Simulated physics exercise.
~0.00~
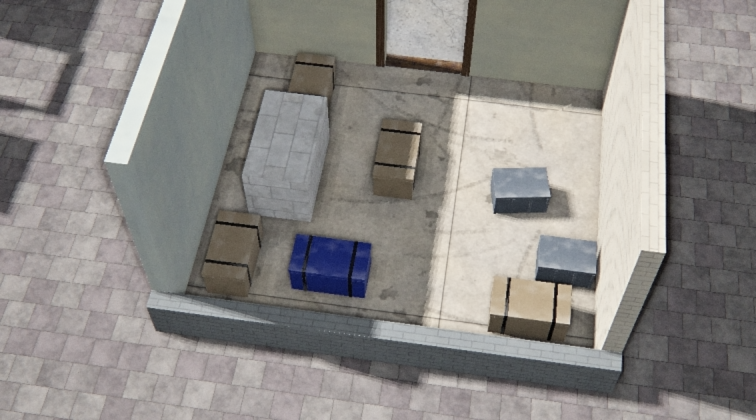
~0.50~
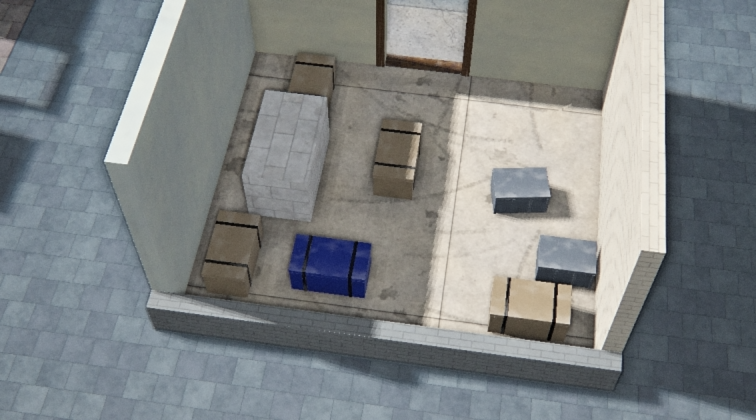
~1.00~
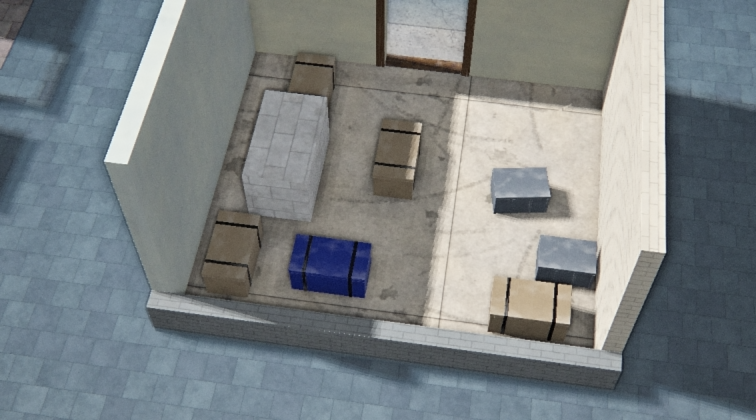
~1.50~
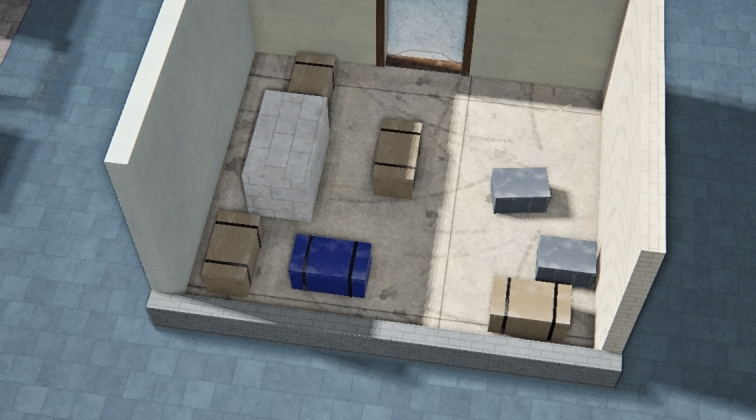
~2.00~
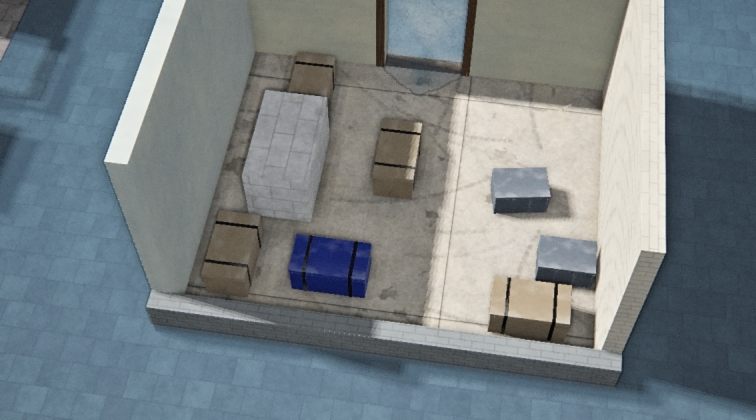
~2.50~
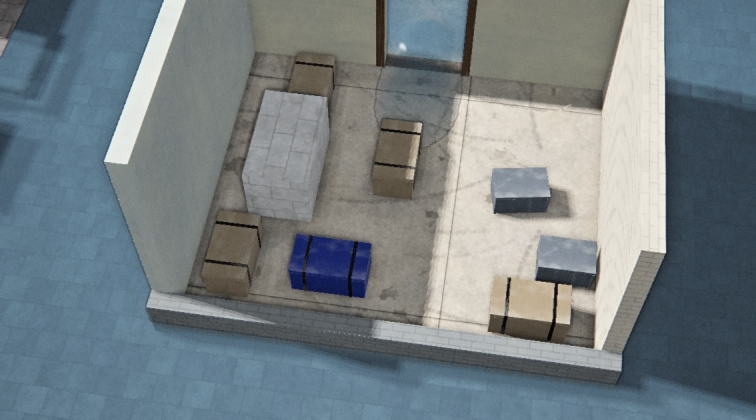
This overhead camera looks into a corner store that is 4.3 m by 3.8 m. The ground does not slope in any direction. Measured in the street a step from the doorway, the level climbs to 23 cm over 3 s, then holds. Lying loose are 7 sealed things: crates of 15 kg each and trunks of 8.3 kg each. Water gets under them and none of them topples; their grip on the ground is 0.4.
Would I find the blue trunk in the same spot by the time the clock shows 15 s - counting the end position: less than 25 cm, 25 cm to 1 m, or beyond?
It will shift a modest distance.
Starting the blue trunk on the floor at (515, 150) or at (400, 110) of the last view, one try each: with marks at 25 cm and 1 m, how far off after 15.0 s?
Goes far off, then goes far off.
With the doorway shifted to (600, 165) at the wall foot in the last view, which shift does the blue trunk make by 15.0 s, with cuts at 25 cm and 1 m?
The blue trunk ends up a great distance away.
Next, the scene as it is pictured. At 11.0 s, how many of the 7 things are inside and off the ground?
7.
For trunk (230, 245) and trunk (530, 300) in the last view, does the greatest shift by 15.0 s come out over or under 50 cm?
The first is smaller and the second greater.
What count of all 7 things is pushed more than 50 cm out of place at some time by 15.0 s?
The total is 6.
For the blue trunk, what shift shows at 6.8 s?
60 cm or so by then.
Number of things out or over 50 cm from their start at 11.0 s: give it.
The number comes to 5.
After 3.5 s the blue trunk is near (330, 257), 0.0 m from its start, aground; 0 afloat.
After 6.8 s the blue trunk is near (292, 288), 0.6 m from its start, afloat; 3 afloat.
After 11.0 s the blue trunk is near (262, 260), 0.7 m from its start, afloat; 7 afloat.
After 15.0 s the blue trunk is near (269, 226), 0.7 m from its start, afloat; 7 afloat.
